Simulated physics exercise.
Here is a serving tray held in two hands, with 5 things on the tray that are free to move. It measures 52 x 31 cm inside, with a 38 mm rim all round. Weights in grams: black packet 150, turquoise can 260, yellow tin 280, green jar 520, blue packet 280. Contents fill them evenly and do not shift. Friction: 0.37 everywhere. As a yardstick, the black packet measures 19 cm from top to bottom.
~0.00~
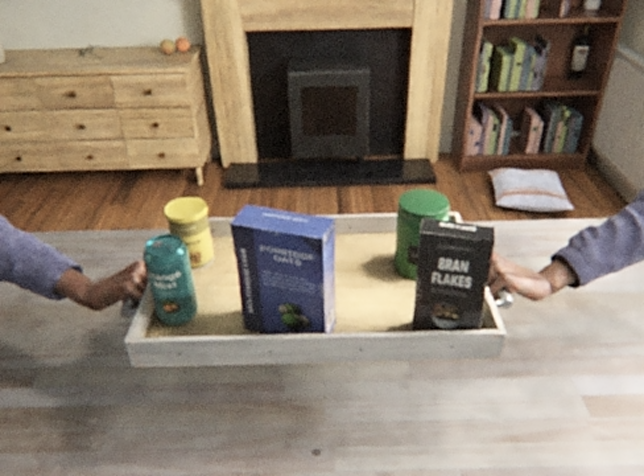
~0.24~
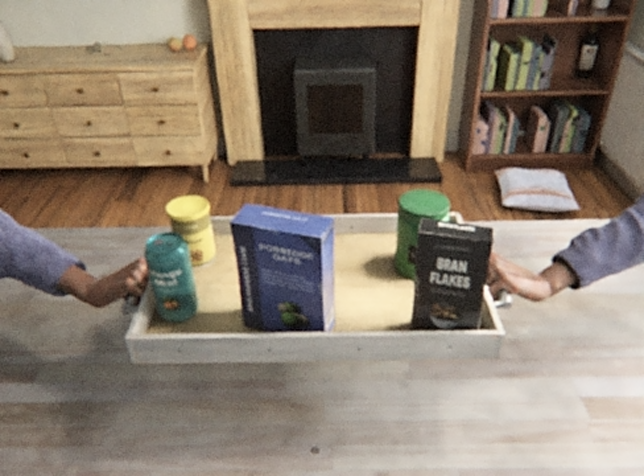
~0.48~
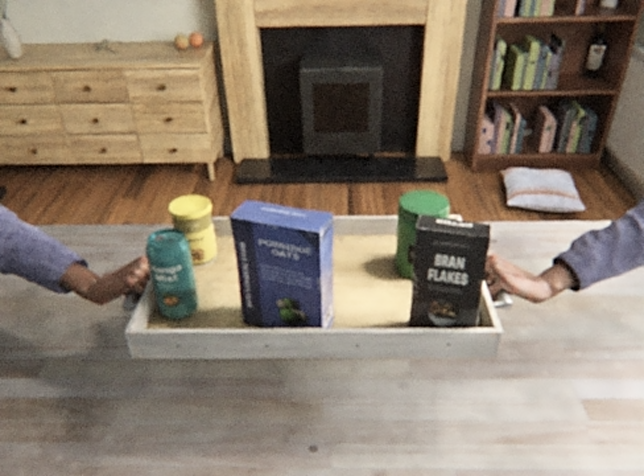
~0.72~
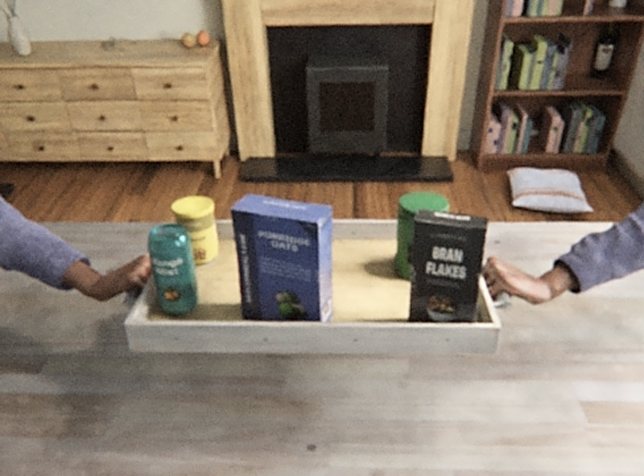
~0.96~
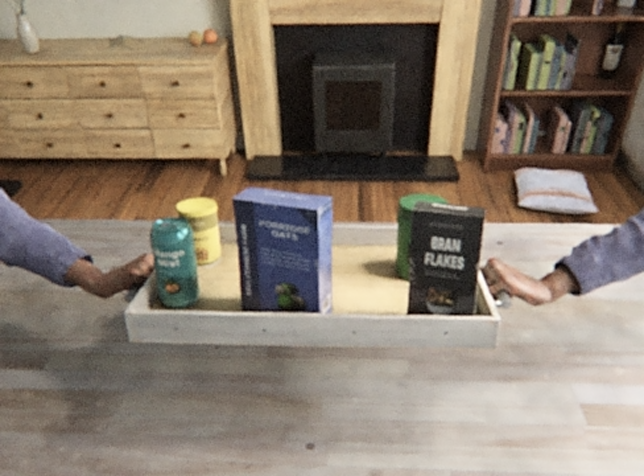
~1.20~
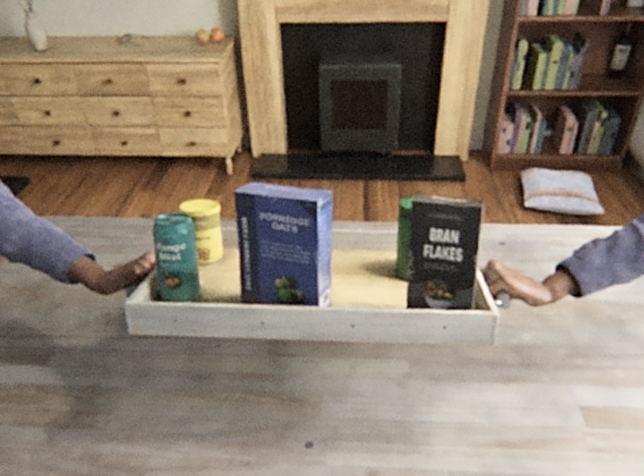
In a living room with a fireplace, two hands held a wooden tray of cereal boxes and containers level, then gradually tilted its far edge downward, while the items stayed in their places on it.
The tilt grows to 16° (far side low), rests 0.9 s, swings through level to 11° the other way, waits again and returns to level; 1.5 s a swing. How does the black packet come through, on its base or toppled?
The black packet tips over.
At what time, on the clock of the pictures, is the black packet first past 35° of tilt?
Near 1.5 s.
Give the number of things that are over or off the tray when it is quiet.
2 of them.
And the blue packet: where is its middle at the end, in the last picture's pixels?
Around (323, 256).
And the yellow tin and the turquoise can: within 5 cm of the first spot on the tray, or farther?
The yellow tin stays put; the turquoise can stays put.
By 1.70 s, tray at 16°, far edge down; black packet rocked 66° off its seat near (461, 250).
By 2.20 s, tray at 16°, far edge down; black packet on its side near (448, 260); blue packet rocked 51° off its seat; green jar 4 cm from its spot.
By 2.80 s, tray at 14°, far edge down; black packet on its side near (446, 260); blue packet on its side; green jar 5 cm from its spot.
By 4.40 s, tray at 11°, near edge down; black packet on its side near (448, 265); blue packet on its side; green jar 5 cm from its spot.
When it is over (6.8 s), lying over on the tray, black packet and blue packet; the other 3 within 5 cm of the start. In the last view, black packet near (447, 262).
